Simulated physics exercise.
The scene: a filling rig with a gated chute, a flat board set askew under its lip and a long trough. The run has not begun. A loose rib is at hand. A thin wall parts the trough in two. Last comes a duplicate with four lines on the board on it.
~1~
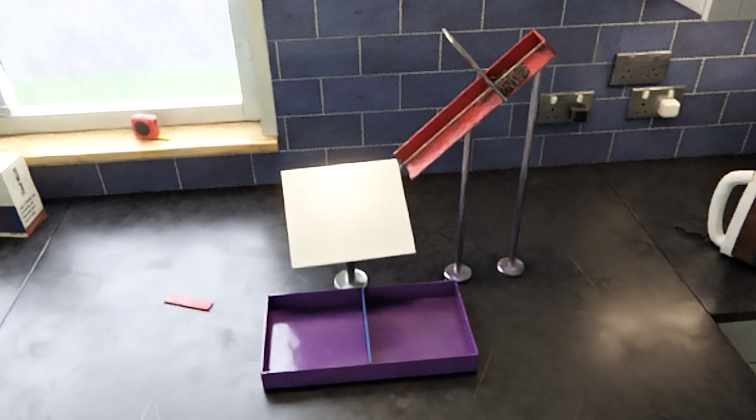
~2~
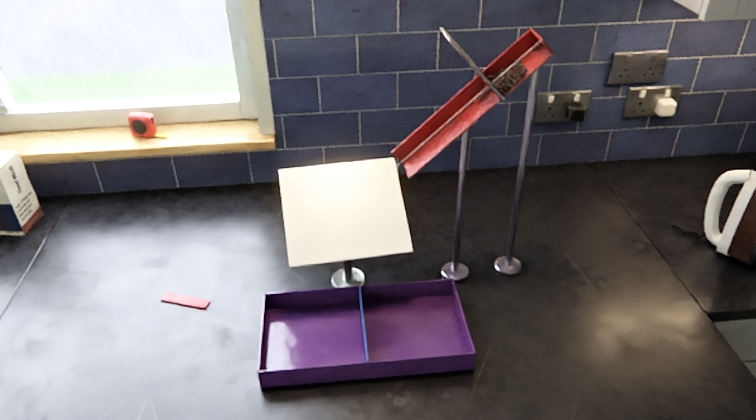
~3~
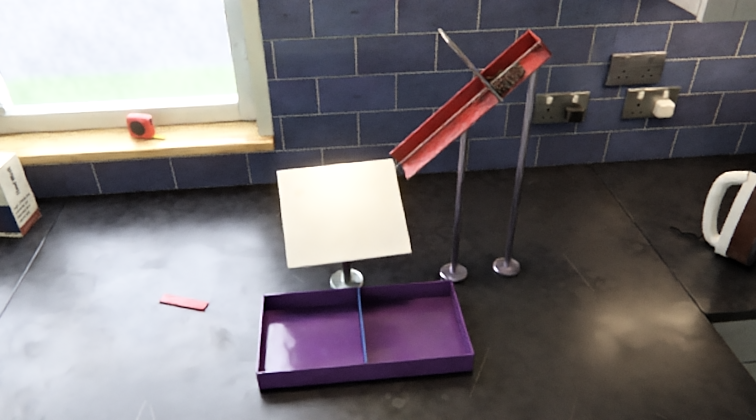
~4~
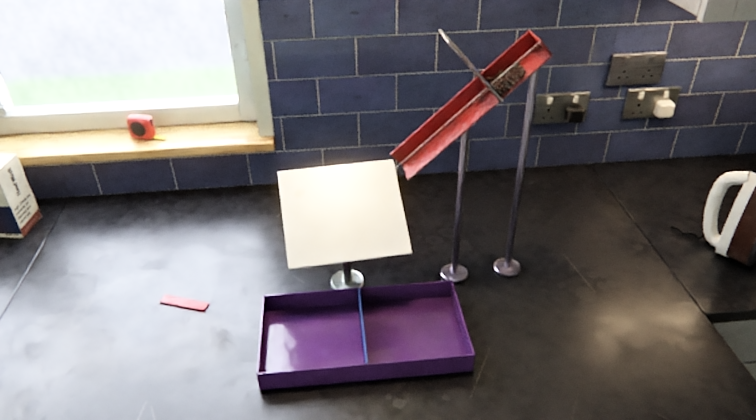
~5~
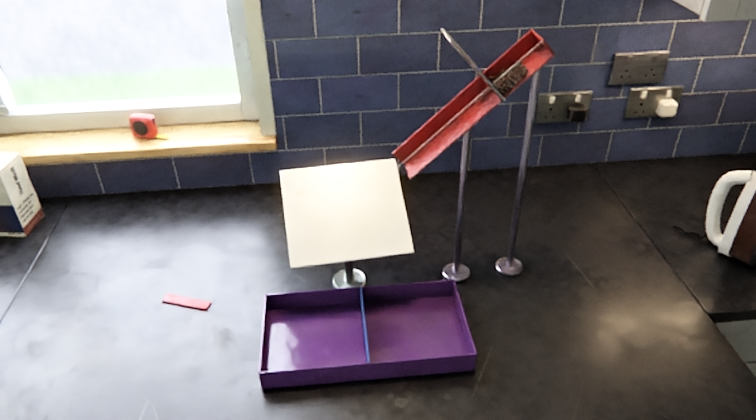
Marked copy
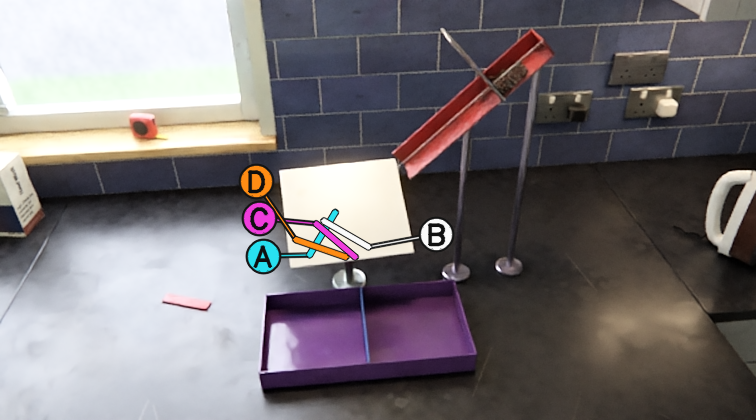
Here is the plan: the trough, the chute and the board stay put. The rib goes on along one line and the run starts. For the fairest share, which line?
Use line D.
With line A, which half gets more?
More lands on the left.
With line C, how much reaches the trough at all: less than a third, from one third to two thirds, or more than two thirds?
Line C gives more than two thirds.
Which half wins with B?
More lands on the right.
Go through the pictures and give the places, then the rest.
The first frame shows load behind the gate (508, 76), allspice berries; lip of the chute (409, 172), sloping fairly steeply.
The second frame shows middle of the board (344, 210), tilted fairly steeply; middle of its low edge (352, 259); of its high edge (337, 164).
The third frame shows front corners of the trough (257, 373) and (473, 354); front end of its middle wall (367, 363).
The fourth frame shows middle of the load (504, 77); lip (405, 173).
The fifth frame shows middle of the load (506, 76); lip (408, 172).
On the marked copy, line A from (335, 212) to (309, 254); line B from (323, 220) to (368, 247); line C from (316, 223) to (355, 257); line D from (295, 239) to (345, 257).
Choosing A, of what is caught, almost all in the left half, about a tenth in the right.
Choosing B, of what is caught, about a tenth in the left half, the larger part in the right.
Choosing C, of what is caught, about a tenth in the left half, almost all in the right.
Choosing D, of what is caught, roughly half in the left half, roughly half in the right.
